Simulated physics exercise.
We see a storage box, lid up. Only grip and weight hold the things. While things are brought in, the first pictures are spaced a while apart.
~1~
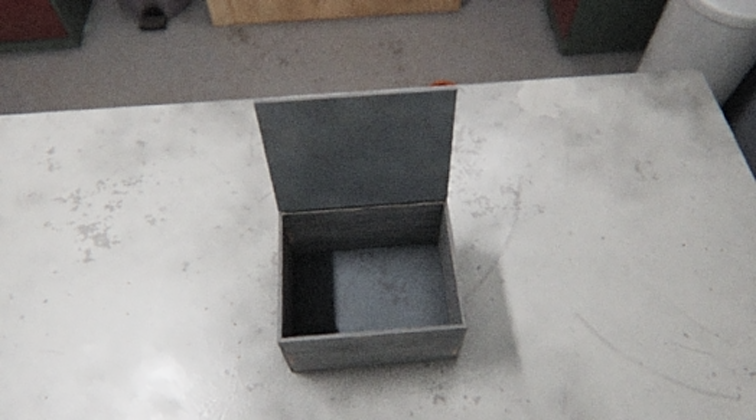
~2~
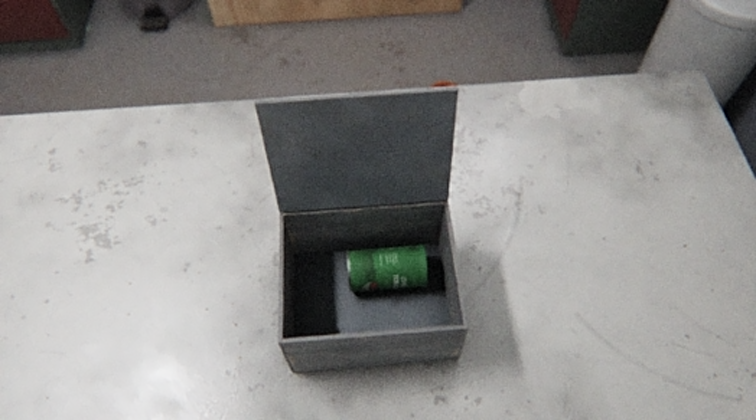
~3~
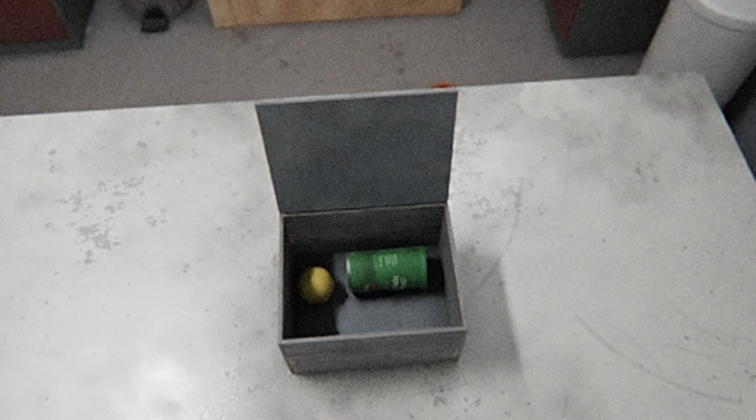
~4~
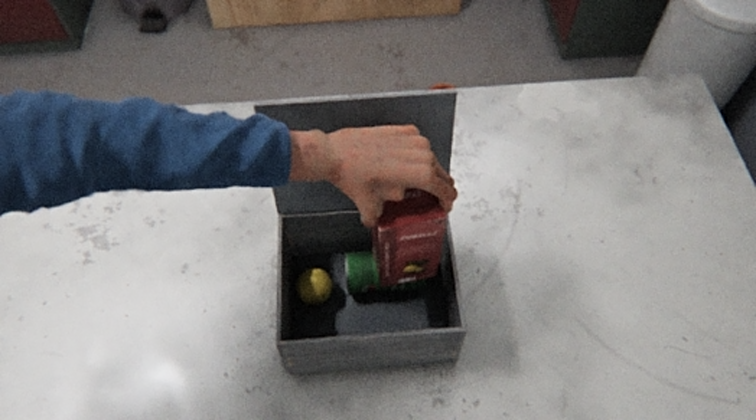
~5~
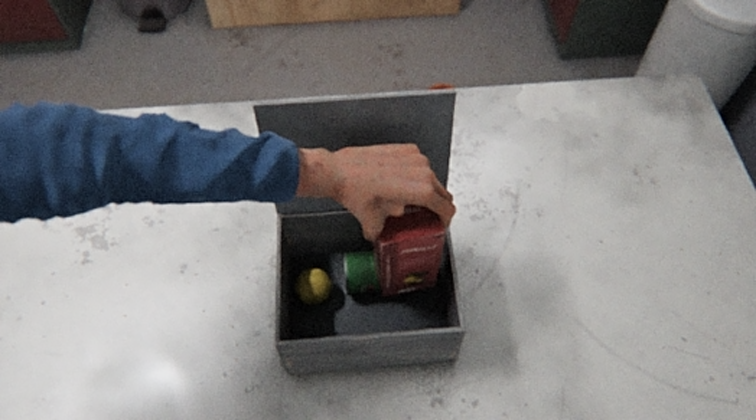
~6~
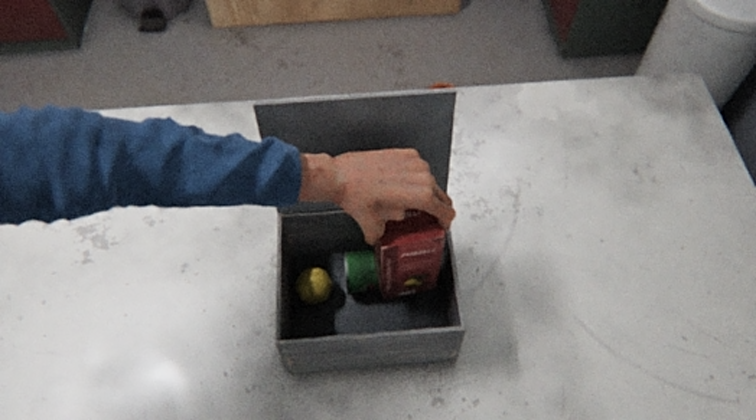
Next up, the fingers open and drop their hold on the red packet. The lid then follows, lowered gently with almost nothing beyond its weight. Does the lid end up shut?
No.
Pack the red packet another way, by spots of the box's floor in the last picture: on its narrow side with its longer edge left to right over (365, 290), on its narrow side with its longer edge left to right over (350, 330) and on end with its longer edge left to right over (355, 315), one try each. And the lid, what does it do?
On the first attempt the lid drops into place, on the second it drops into place, and on the third it can't come down.
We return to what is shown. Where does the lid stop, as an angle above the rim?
Roughly 18 degrees above the rim.
Then, 0.90 s later than the last frame, lid starting down; red packet tilted by 44° near (414, 293); green tin moved a little.
Then, 1.50 s later than the last frame, lid 63° above the rim; red packet tilted by 44° near (414, 293); green tin moved a little.
Then, 2.00 s later than the last frame, lid 22° above the rim; red packet tilted by 44° near (414, 293); green tin moved a little.
When it is over, lid 19° above the rim; lying over in the box, red packet; the other 2 as before. End places, in pixels of the last picture, red packet near (414, 293).
